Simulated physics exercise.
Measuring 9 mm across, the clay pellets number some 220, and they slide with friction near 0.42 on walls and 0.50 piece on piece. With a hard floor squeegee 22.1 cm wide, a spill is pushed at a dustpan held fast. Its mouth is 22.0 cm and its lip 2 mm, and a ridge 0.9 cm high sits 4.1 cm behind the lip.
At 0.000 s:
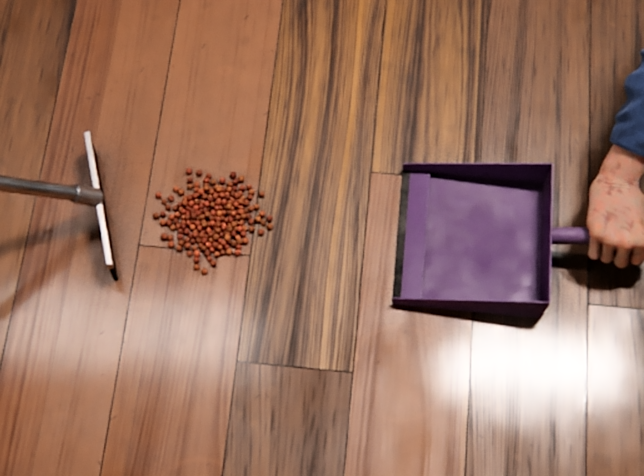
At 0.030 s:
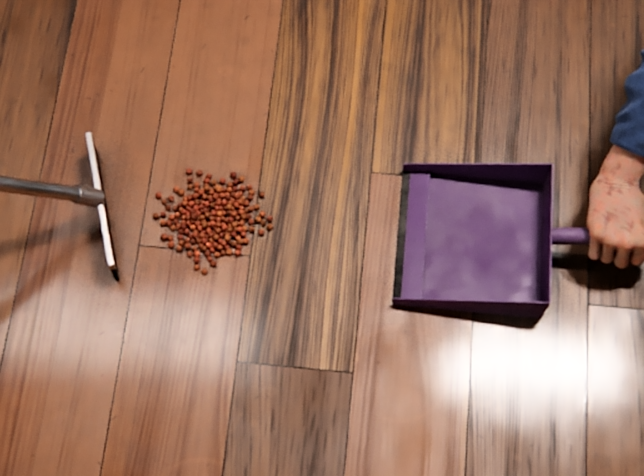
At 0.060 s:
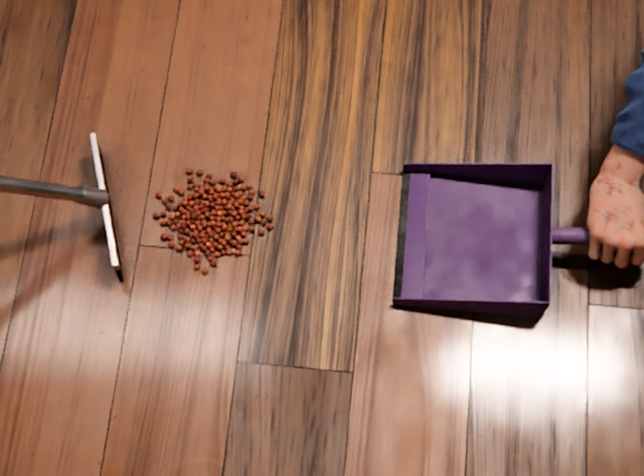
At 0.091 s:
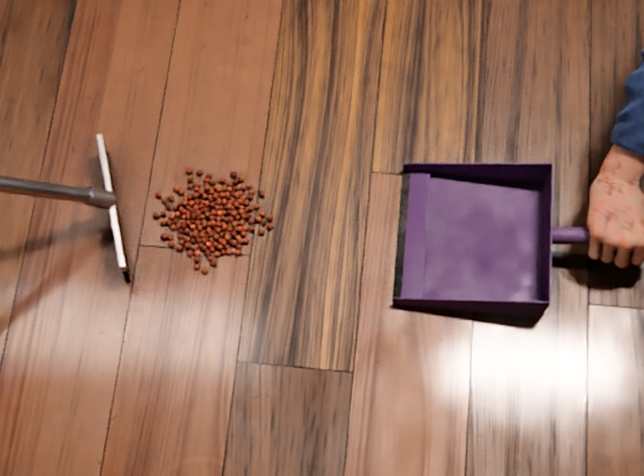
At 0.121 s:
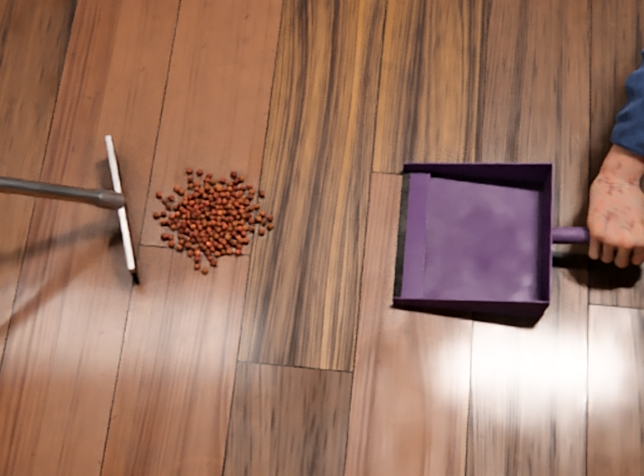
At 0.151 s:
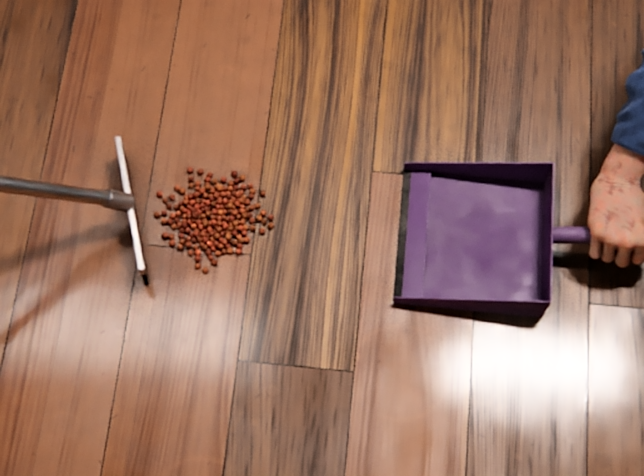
A squeegee slides slowly right across the wooden floor toward a pile of reddish-brown pellets.
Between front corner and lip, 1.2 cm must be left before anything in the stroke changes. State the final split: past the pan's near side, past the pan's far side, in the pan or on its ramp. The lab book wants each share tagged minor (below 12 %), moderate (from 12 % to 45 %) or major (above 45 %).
In order: Past the pan's near side: A minor share, past the pan's far side: A minor share, in the pan or on its ramp: A minor share.
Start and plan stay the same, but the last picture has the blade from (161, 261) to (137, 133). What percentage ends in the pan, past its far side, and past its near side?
That ends as pan 25, far 25, and near 5.
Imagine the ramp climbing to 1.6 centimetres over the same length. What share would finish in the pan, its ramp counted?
With that ramp, near 0 per cent.
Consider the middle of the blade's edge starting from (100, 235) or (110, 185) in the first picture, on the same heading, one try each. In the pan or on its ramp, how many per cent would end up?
The two tries give about 0 % and about 15 %.
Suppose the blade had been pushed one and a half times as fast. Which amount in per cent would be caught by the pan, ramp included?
Then some 10 in a hundred.
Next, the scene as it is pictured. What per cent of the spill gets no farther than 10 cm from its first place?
15 %.
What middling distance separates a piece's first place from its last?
Roughly 24 cm.
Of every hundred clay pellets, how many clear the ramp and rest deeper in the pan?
About 0 %.
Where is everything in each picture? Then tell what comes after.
Blade from (110, 265) to (88, 138), moved 0.0 cm, 0 of the pieces shifted so far; middle of the pieces at (216, 217); pan at (483, 244), in the first frame.
Blade from (112, 266) to (90, 138), moved 0.2 cm, 0 of the pieces shifted so far; middle of the pieces at (216, 217), in the second frame.
Blade from (116, 266) to (94, 139), moved 0.8 cm, 0 of the pieces shifted so far; middle of the pieces at (216, 217), in the third frame.
Blade from (123, 268) to (101, 140), moved 1.9 cm, 0 of the pieces shifted so far; middle of the pieces at (216, 217), in the fourth frame.
Blade from (132, 269) to (110, 141), moved 3.3 cm, 0 of the pieces shifted so far; middle of the pieces at (216, 217), in the fifth frame.
Blade from (142, 270) to (119, 142), moved 4.6 cm, 0 of the pieces shifted so far; middle of the pieces at (217, 216); pan at (484, 243). The blade's pace is about 0.46 m/s, heading 6 degrees towards the viewer's side, in the sixth frame.
Then, at 0.52 s, middle of the blade 23 cm from the lip; 0 % over the lip, far side 0 %, near side 0 %.
Then, at 0.77 s, middle of the blade 12 cm from the lip; 0 % over the lip, far side 0 %, near side 0 %.
Then, at 1.13 s, middle of the blade 5 cm from the lip; 5 % over the lip, far side 0 %, near side 5 %.
By 1.4 s all is still; near side 5 %, far side 0 %, pan 0 %, in front of the lip or behind the blade 95 %.
